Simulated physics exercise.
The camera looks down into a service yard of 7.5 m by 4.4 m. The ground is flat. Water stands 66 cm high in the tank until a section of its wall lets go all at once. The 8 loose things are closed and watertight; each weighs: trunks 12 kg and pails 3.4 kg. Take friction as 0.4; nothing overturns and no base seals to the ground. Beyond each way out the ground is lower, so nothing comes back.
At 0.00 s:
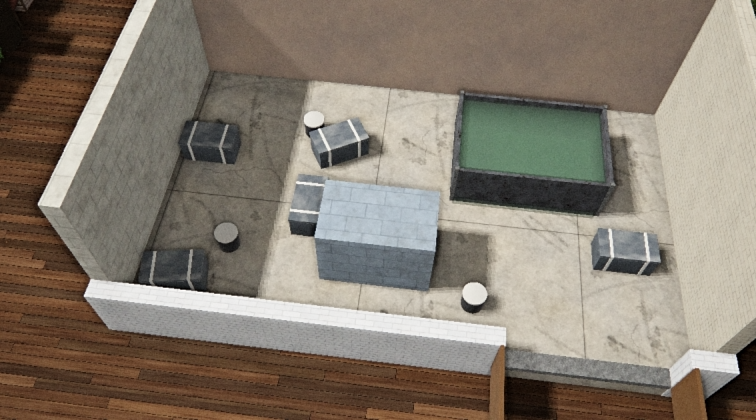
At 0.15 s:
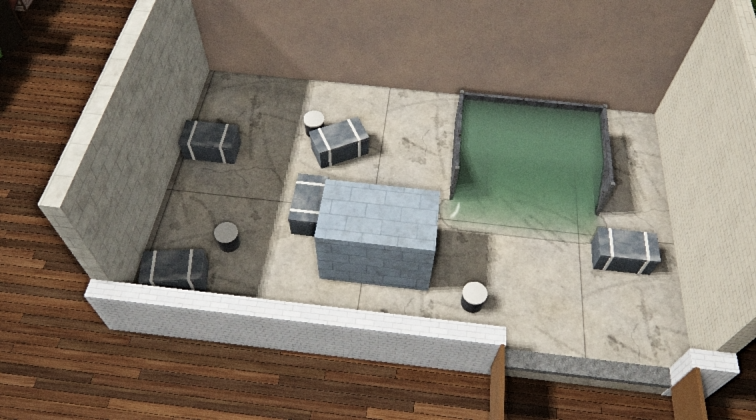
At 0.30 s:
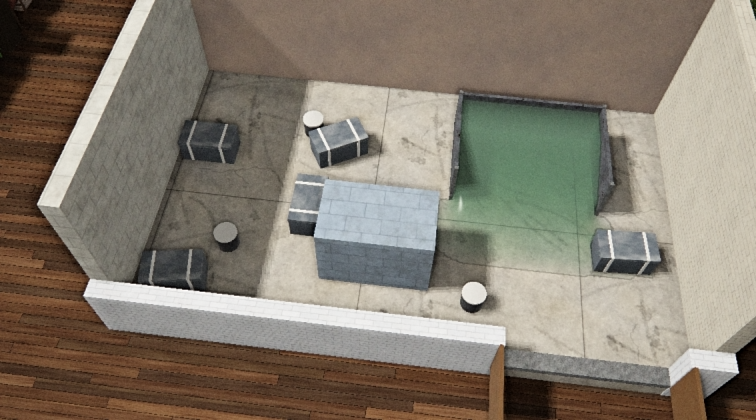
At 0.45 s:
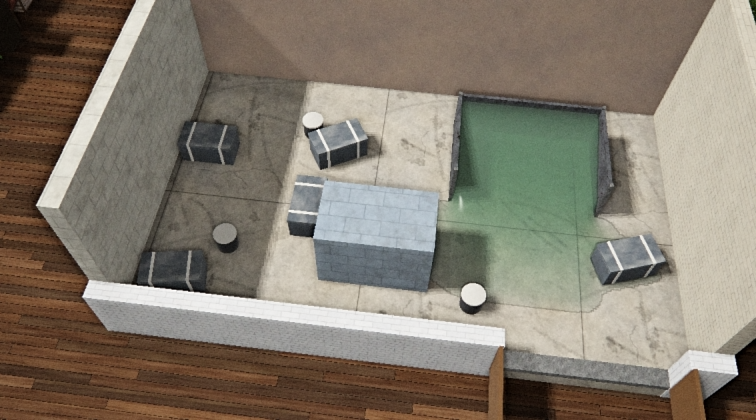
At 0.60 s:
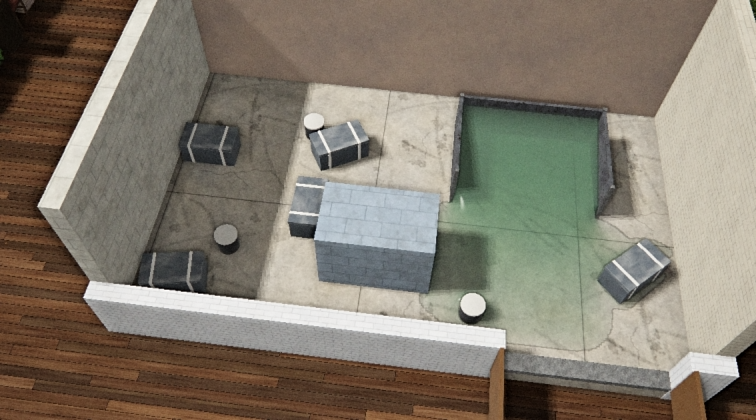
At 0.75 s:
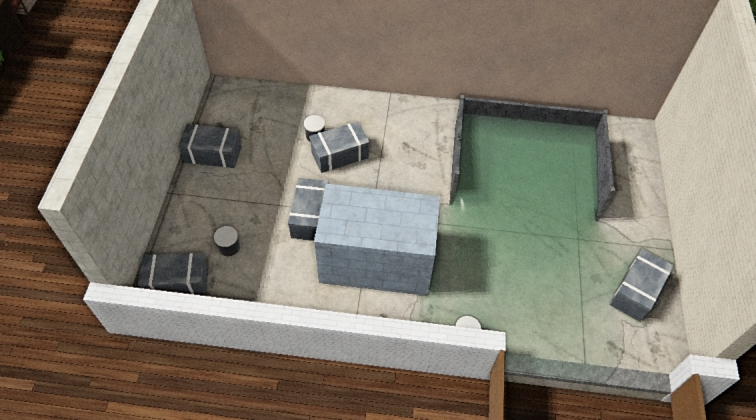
Green water spreads from a dark-walled tank at the back right of a walled yard with a pale stone floor, seen from above by a still camera. Dark trunks with pale straps and small pails stand around a large grey block near the middle. The tank's front disappears, water spreads forward across the floor, the right-hand trunk slides forward and turns, then the pail near the front wall shifts toward it.
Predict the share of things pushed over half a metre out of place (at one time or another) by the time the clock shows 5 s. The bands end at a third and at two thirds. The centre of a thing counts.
It is between one and two thirds.
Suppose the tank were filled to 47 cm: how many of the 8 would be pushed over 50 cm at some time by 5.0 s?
Then 3.
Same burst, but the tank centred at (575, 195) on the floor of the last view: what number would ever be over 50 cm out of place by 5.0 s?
Then 4.
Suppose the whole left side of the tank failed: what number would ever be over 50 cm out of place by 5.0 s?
In that case 6 of them.
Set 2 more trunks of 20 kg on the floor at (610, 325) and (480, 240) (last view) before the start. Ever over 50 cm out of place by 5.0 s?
In that order: Over, more.
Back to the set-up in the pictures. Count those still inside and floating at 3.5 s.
2 of them.
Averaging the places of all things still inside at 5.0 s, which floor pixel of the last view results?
At about (306, 206).
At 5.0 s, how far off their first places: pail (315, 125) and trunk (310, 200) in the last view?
In that order: 0 cm, 0 cm.
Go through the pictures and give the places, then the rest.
In the first picture, a trunk at (629, 245) rests on the ground; a pail at (475, 293), on the bottom; water covers 3.0 m2; 0 of 8 have shifted.
In the second picture, a trunk at (629, 244) rests on the ground; a pail at (475, 293), on the bottom; water covers 4.1 m2; 0 of 8 have shifted.
In the third picture, a trunk at (629, 245), on the bottom; a pail at (474, 293) rests on the ground; water covers 5.4 m2; 0 of 8 have shifted.
In the fourth picture, a trunk at (632, 253) rests on the ground, 11 cm from its start; a pail at (474, 294), on the bottom; water covers 7.0 m2; 1 of 8 have shifted.
In the fifth picture, a trunk at (638, 264), on the bottom, 27 cm from its start; a pail at (473, 304), on the bottom, 13 cm from its start; 8.7 m2 under water; 2 of 8 have shifted.
In the sixth picture, a trunk at (646, 278), on the bottom, 46 cm from its start; a pail at (468, 328) rests on the ground, 44 cm from its start; 10.1 m2 under water; 2 of 8 have shifted.
After 1.1 s 1 of 8 are over 50 cm from their spots; 1 afloat.
After 2.2 s 2 of 8 are over 50 cm from their spots; 2 afloat.
After 3.5 s 3 of 8 are over 50 cm from their spots; 2 afloat.
After 5.0 s 5 of 8 are over 50 cm from their spots, and 5 have been at some point; 3 afloat.
